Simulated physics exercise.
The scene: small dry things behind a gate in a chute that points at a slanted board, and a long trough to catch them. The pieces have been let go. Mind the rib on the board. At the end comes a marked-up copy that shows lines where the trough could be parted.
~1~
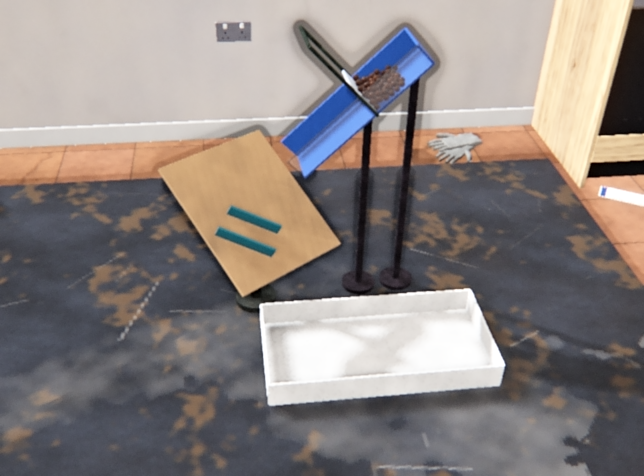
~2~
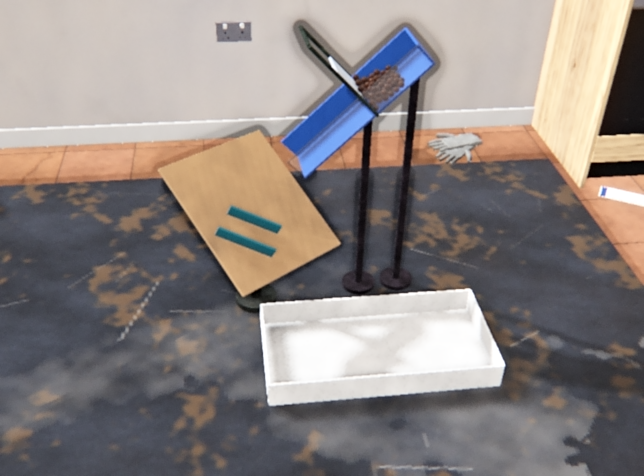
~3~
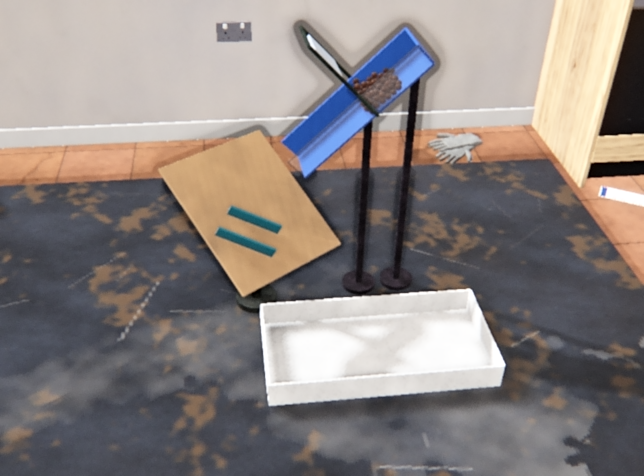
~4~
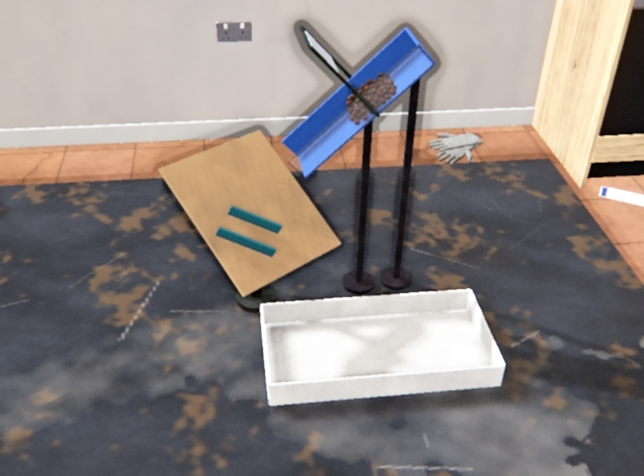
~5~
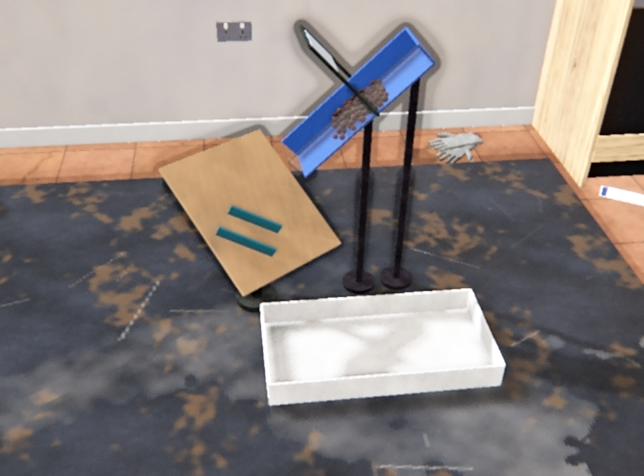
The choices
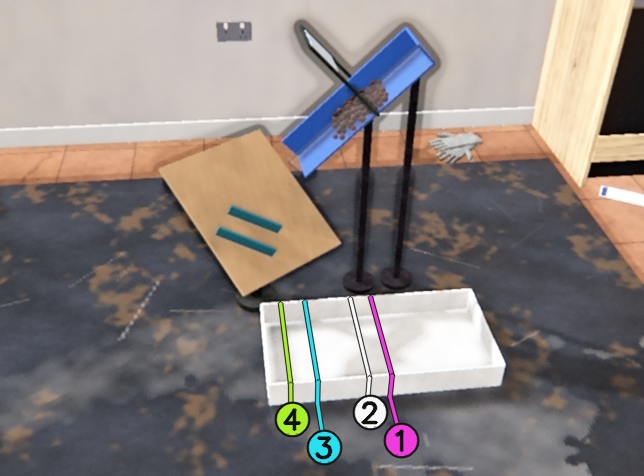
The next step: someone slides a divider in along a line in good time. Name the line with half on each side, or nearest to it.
2.
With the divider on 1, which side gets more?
The left side.
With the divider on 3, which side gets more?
The right side.
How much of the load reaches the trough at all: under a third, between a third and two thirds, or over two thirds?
It is over two thirds.
On the marked copy, line 1 crosses the front rim at (391, 374); line 2 crosses the front rim at (369, 376); line 3 crosses the front rim at (317, 380); line 4 crosses the front rim at (290, 383).
If 1 is chosen, of what is caught, most on the left of the divider, about a quarter on the right.
If 2 is chosen, of what is caught, about a third on the left of the divider, about two thirds on the right.
If 3 is chosen, of what is caught, none on the left of the divider, all on the right.
If 4 is chosen, of what is caught, none on the left of the divider, all on the right.
